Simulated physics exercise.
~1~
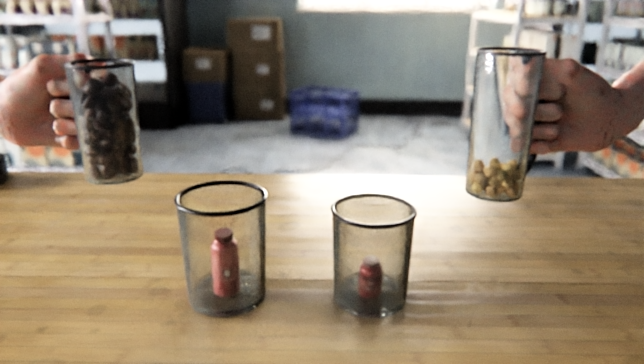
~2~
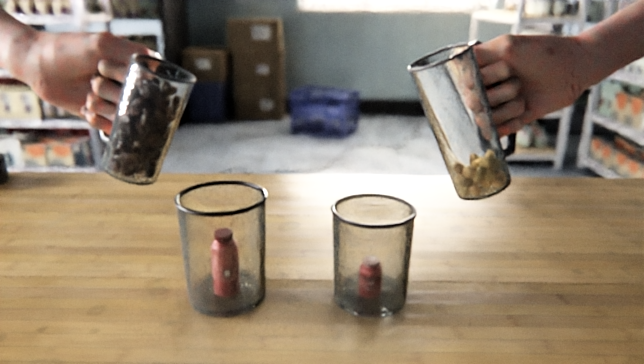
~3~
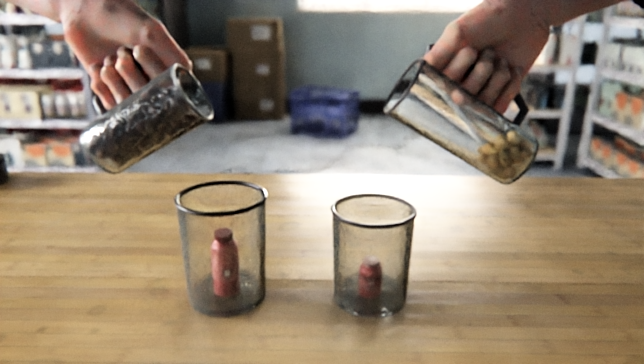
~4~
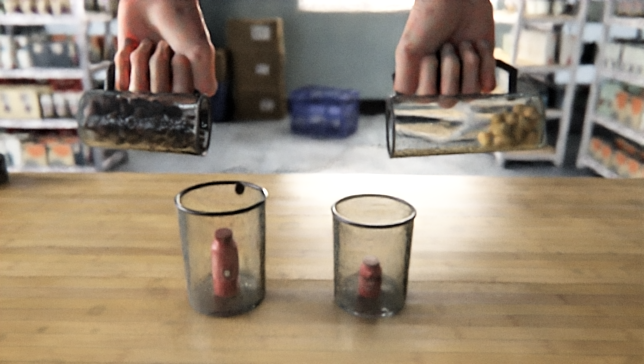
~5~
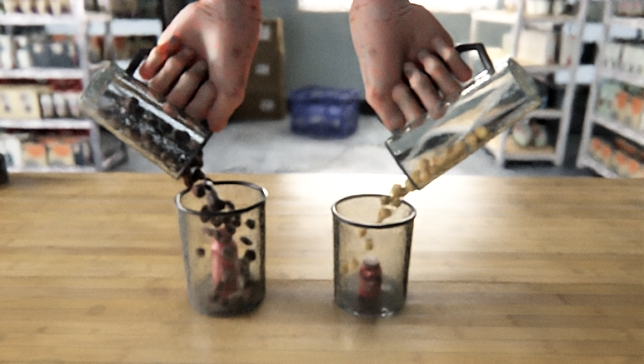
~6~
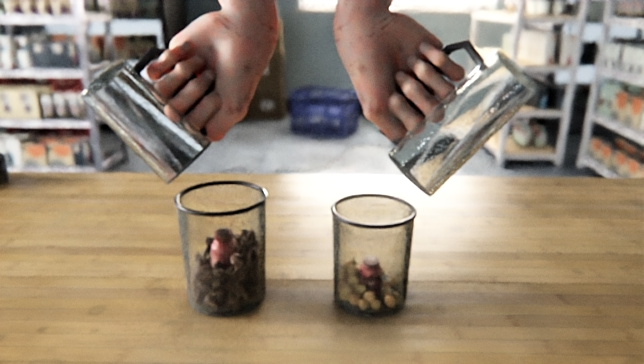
Two hands tipped clear mugs over two glasses on a wooden table, pouring dark pieces into the left and pale yellowish ones into the right, until the mugs were empty and the small red bottle-like objects inside still showed above the pieces.
